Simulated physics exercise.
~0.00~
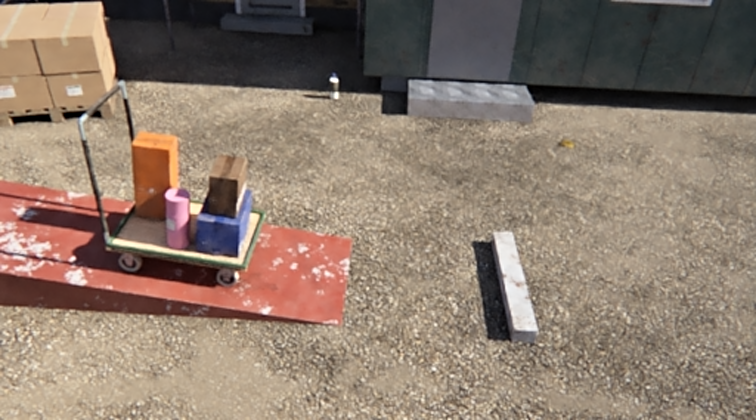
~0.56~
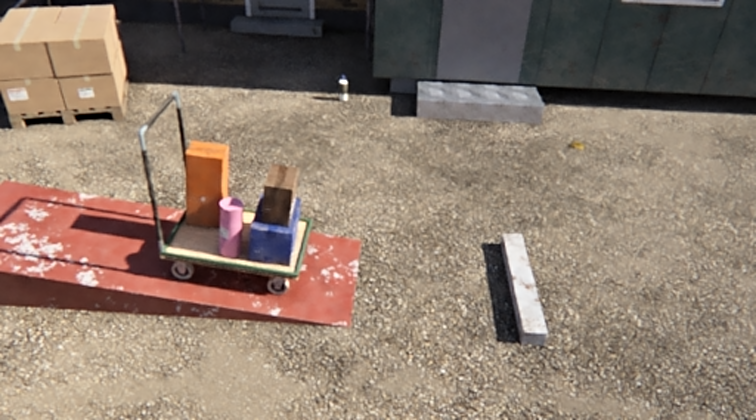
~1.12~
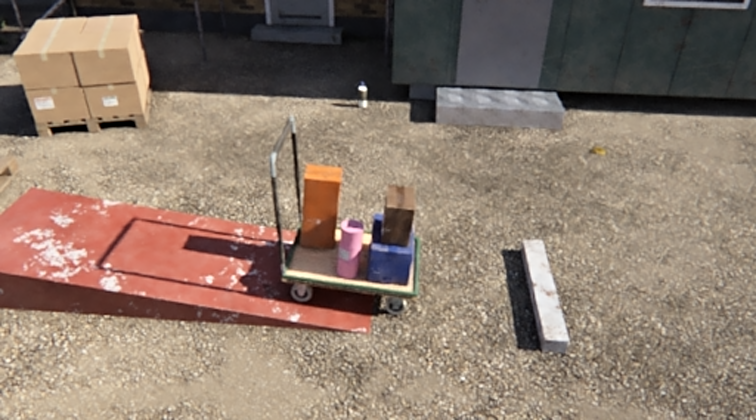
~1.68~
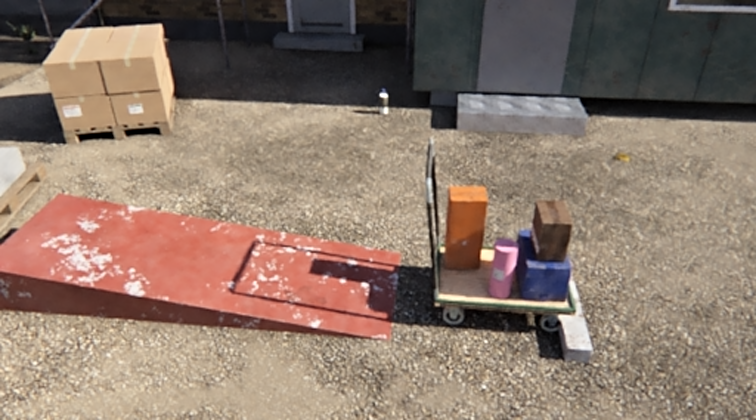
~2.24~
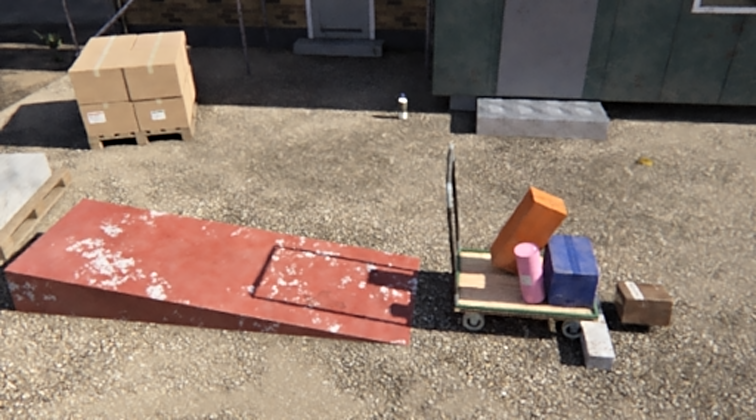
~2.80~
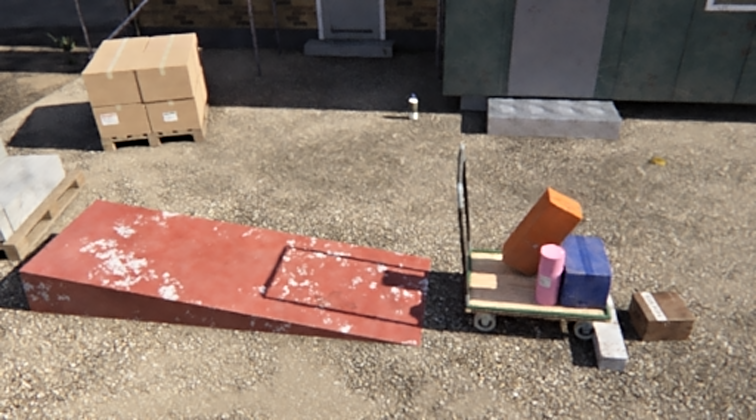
A gravel yard is seen from above, with stacked cartons on a pallet at the upper left, a green wall and grey step behind, and a worn red ramp at the left. A trolley carrying a tall orange box, a pink canister and a brown box on top of a blue one rolls rightward down the ramp. It leaves the foot, crosses the gravel and stops against a pale kerb. The brown box pitches off ahead onto the ground beyond, while the orange box tips forward. The trolley ends at the kerb with the orange box leaning against the blue one, the canister upright alongside.
